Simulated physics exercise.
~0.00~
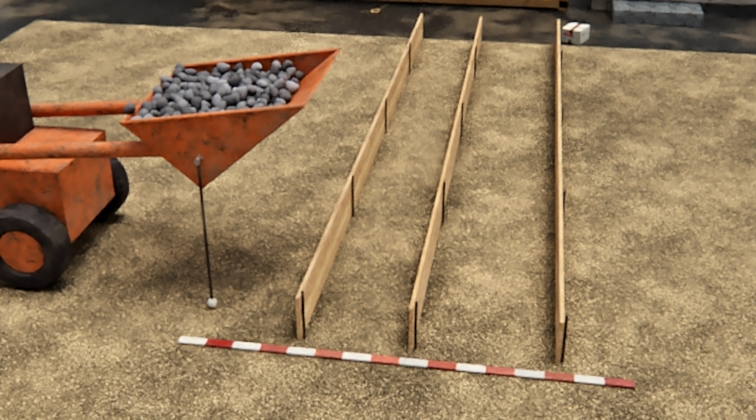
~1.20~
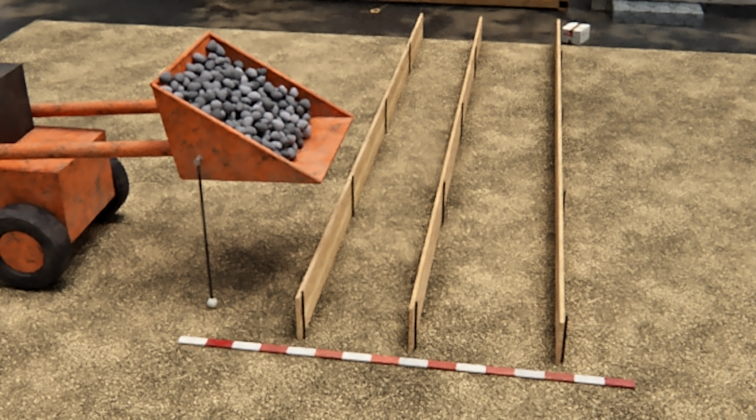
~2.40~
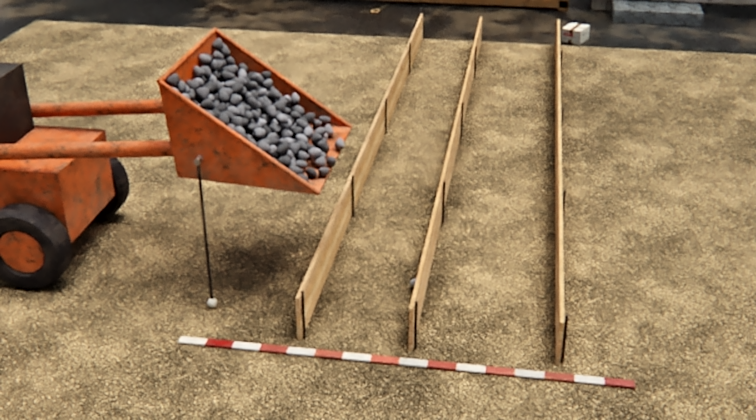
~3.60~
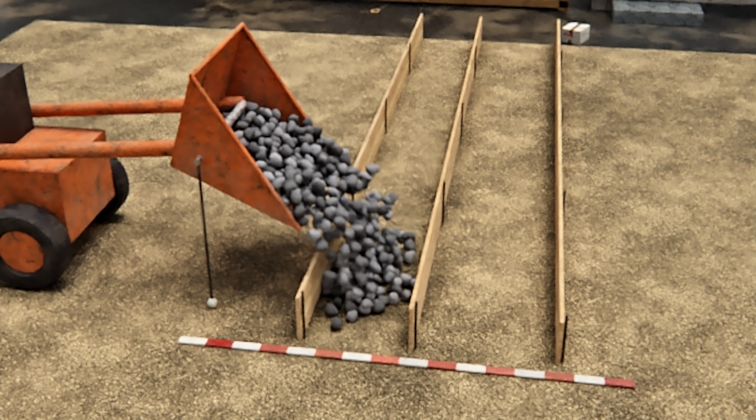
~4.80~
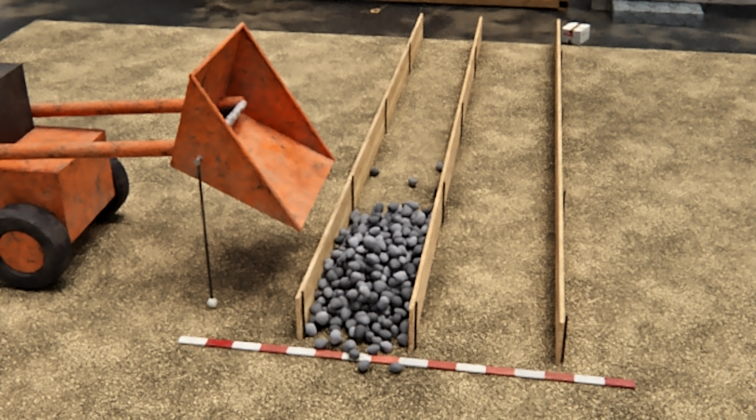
An orange loader's bucket full of grey cobbles tipped forward to the right until the stones slid over its lip, pouring between the two nearest wooden boards, where they settled in a heap, with a few lying near the striped staff.
